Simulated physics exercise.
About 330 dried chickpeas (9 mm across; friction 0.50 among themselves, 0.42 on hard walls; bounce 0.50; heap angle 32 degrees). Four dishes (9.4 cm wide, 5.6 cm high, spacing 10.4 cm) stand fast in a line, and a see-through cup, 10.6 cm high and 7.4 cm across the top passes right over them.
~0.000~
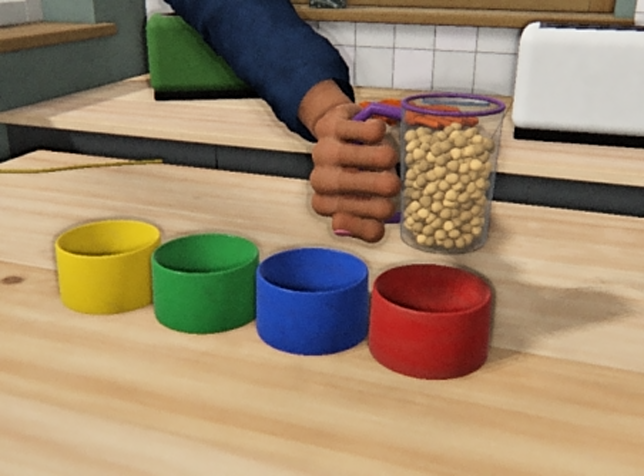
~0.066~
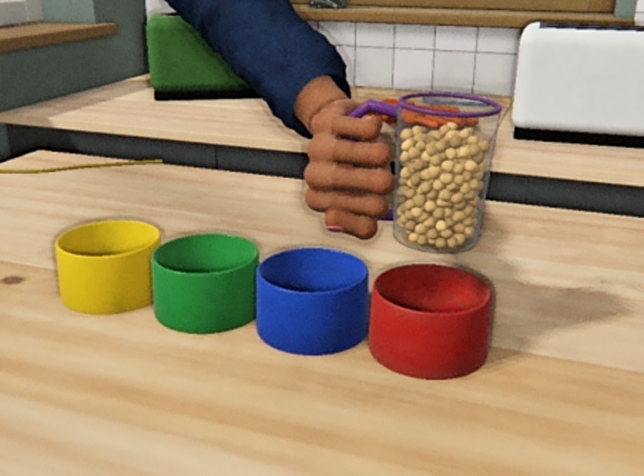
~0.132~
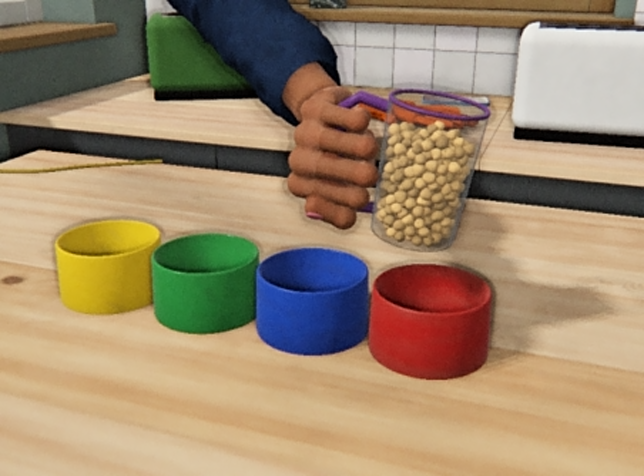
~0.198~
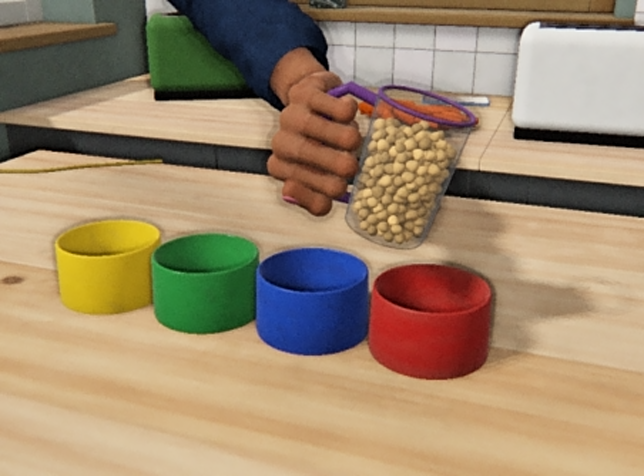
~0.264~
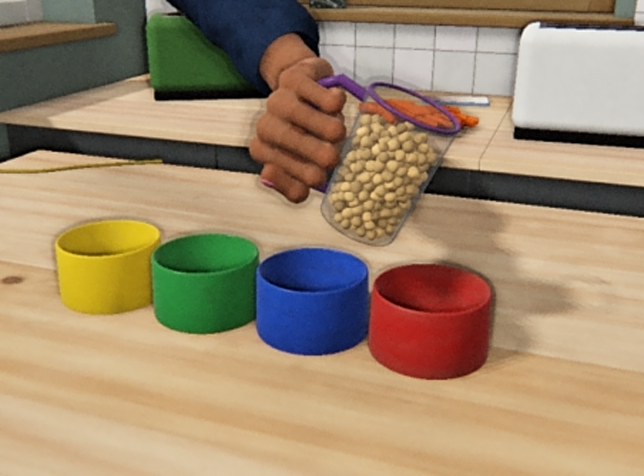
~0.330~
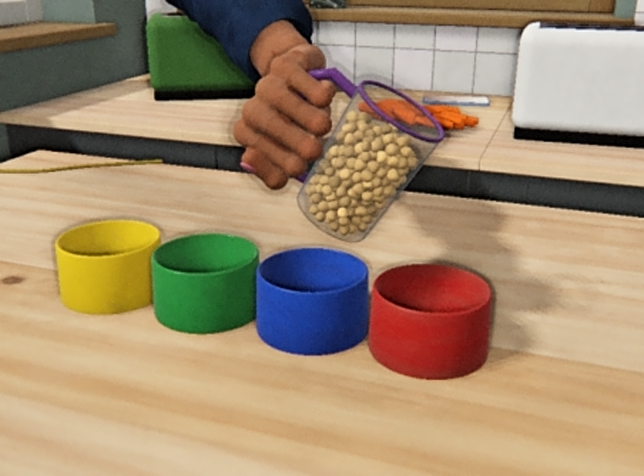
In the video, a hand holds a clear, purple-rimmed cup of chickpeas above a wooden counter with yellow, green, blue and red dishes in a row, then moves it left while steadily tilting its rim to the right.
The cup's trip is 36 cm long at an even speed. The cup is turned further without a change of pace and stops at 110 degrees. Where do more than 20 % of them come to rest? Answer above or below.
Red dish: Below; blue dish: Below; green dish: Above; yellow dish: Above; on the counter: Below.
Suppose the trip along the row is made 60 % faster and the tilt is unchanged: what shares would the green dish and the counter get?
Green 0; counter 0.
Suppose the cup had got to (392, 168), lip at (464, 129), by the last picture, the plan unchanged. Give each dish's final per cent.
Red 0, blue 10, green 50, yellow 20.
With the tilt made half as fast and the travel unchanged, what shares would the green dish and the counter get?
Green 0; counter 10.
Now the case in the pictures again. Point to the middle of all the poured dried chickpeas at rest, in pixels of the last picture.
Around (183, 287).
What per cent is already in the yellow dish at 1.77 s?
Near 20 per cent so far.
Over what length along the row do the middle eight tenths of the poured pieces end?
About 14 cm.
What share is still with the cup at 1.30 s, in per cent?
Some 50 per cent of the load.
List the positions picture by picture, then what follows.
The first picture shows cup at (448, 173), tilt 0 degrees, lip at (503, 108), moved 0.0 cm; middle of the pieces at (451, 187); red dish at (432, 288); blue dish at (313, 270); green dish at (206, 253); yellow dish at (109, 238).
The second picture shows cup at (442, 173), tilt 2 degrees, lip at (500, 110), moved 0.4 cm; middle of the pieces at (444, 186).
The third picture shows cup at (425, 171), tilt 8 degrees, lip at (488, 115), moved 1.7 cm; middle of the pieces at (426, 185).
The fourth picture shows cup at (405, 169), tilt 16 degrees, lip at (474, 122), moved 3.4 cm; middle of the pieces at (404, 182).
The fifth picture shows cup at (385, 167), tilt 23 degrees, lip at (458, 130), moved 5.0 cm; middle of the pieces at (383, 180).
The sixth picture shows cup at (366, 165), tilt 31 degrees, lip at (441, 139), moved 6.6 cm; middle of the pieces at (362, 177); red dish at (432, 288); blue dish at (313, 270); green dish at (206, 253); yellow dish at (109, 238). The cup turns about 115 degrees a second and travels 24 cm a second.
Then, at 0.91 s, tilt 97 degrees; cup holds 95 %.
Then, at 1.30 s, tilt 110 degrees; cup holds 50 %, blue 5 %, green 40 %.
After 1.77 s, tilt 110 degrees; cup holds 20 %, blue 5 %, green 50 %, yellow 20 %.
At rest (3.0 s), red 0 %, blue 5 %, green 50 %, yellow 40 %, counter 5 %.
